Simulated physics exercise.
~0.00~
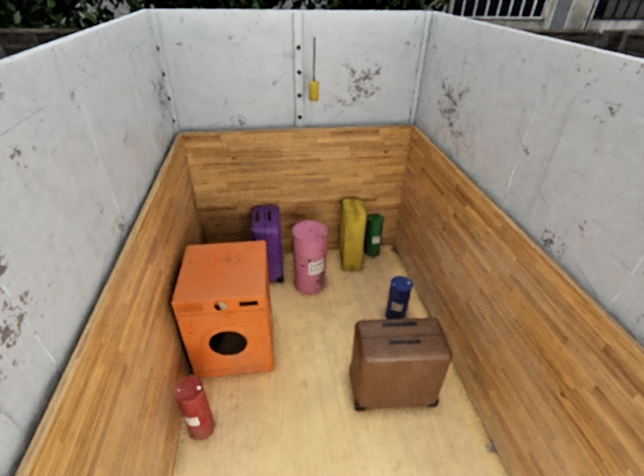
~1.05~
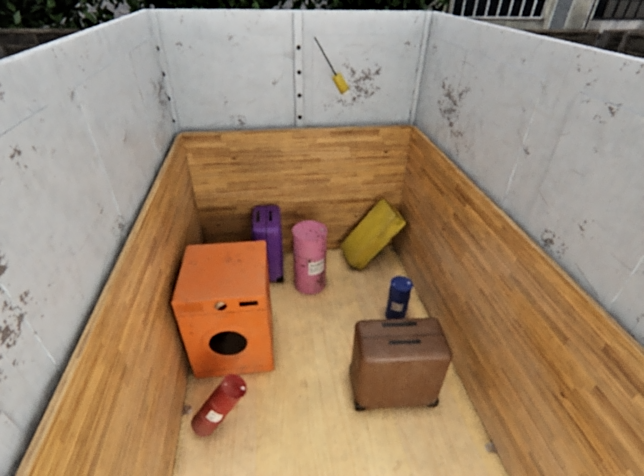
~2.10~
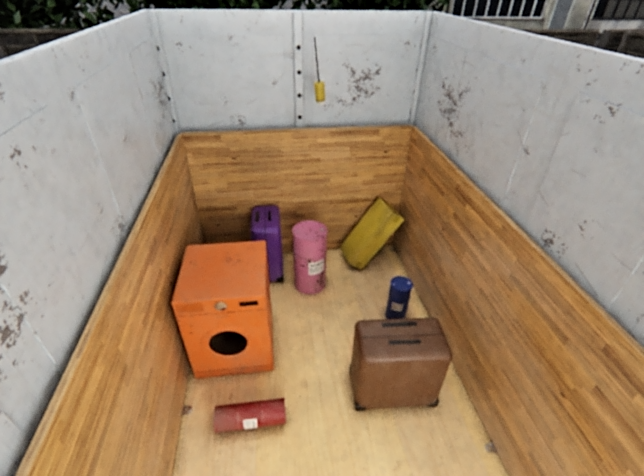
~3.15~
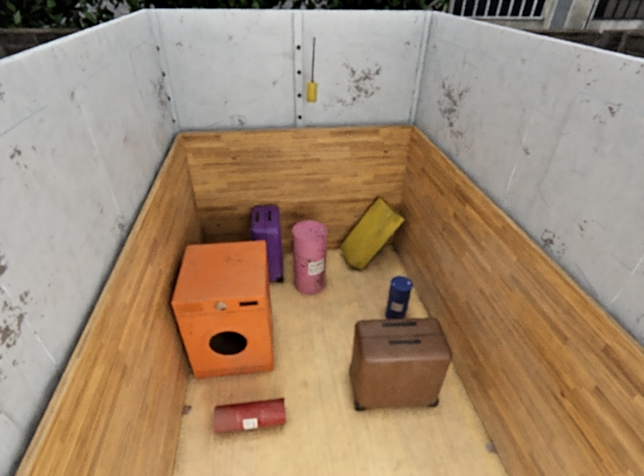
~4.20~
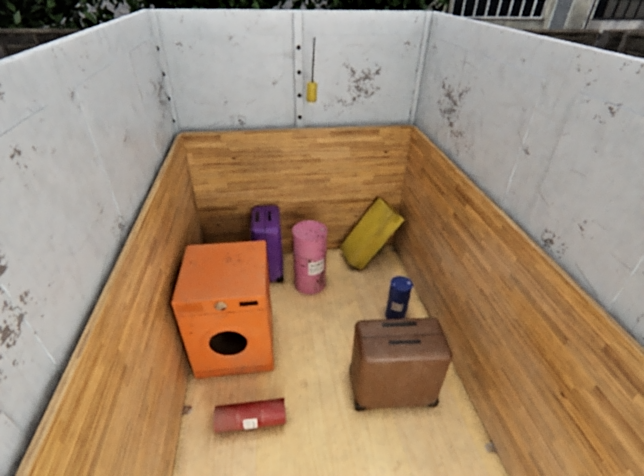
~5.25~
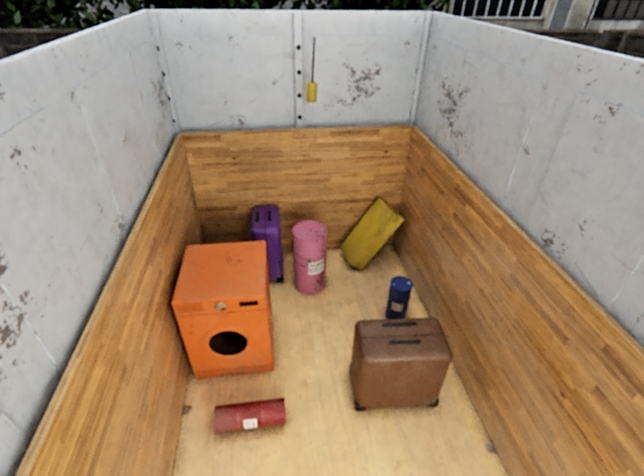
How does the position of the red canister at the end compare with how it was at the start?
It stands upright near the orange appliance at the start, and by the end it is lying on its side on the floor, a little further right.
